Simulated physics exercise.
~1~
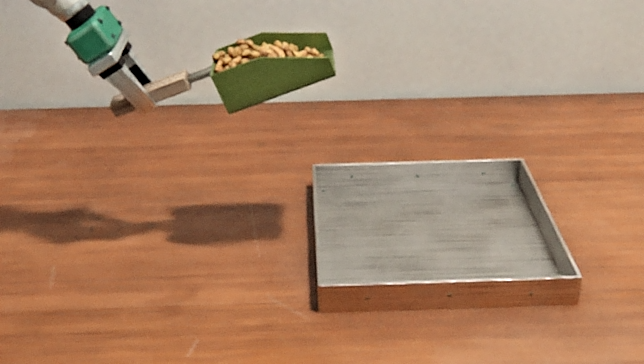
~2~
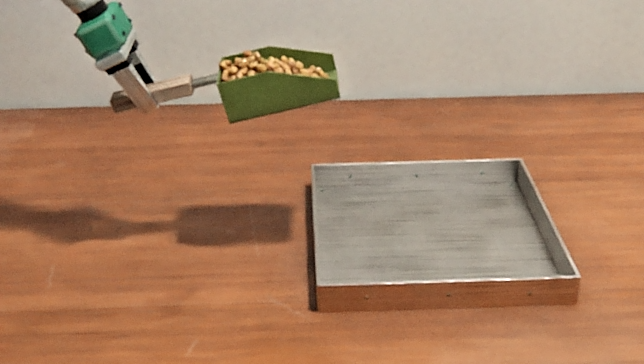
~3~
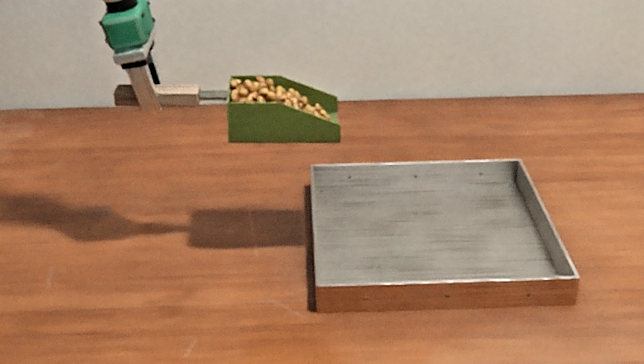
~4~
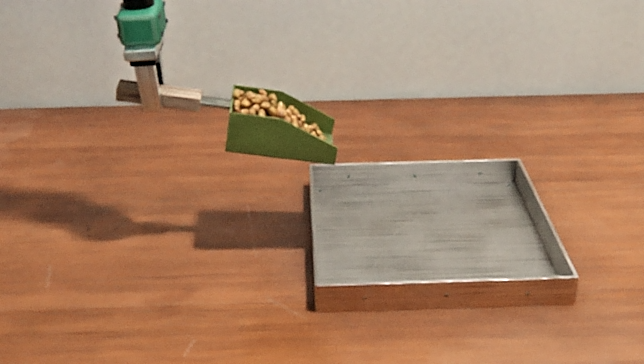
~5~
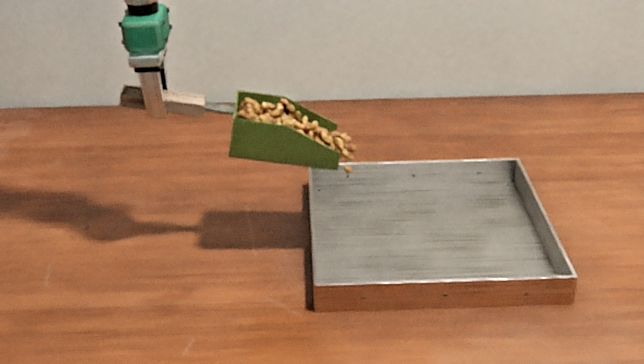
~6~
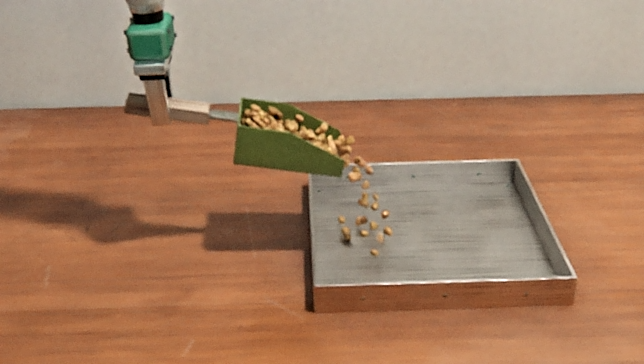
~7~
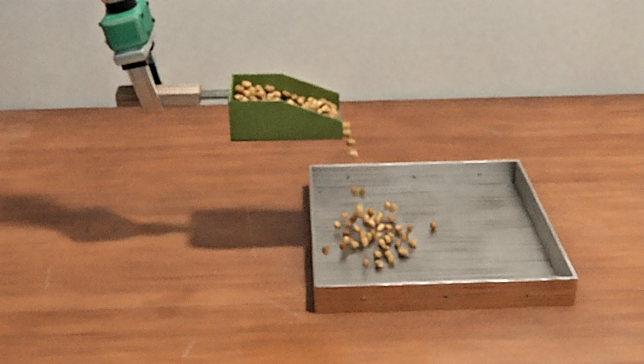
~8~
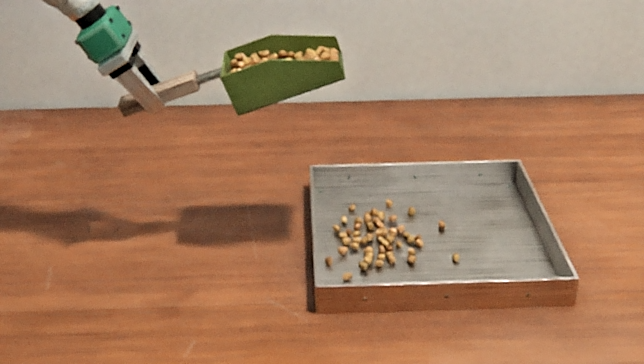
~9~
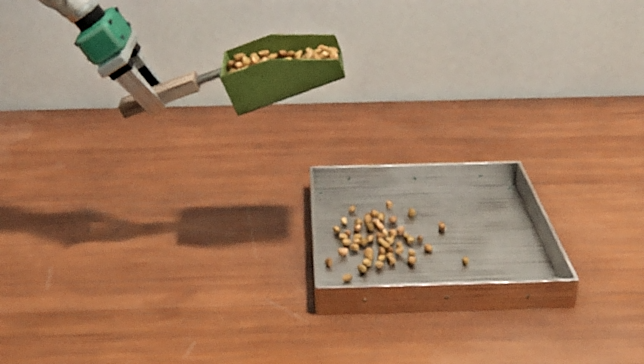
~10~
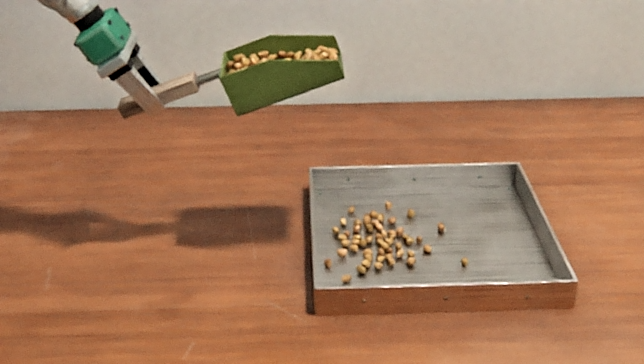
Above a wooden table, a robot arm lowers and tips a green scoop, spilling some beans into a metal tray, then lifts back.
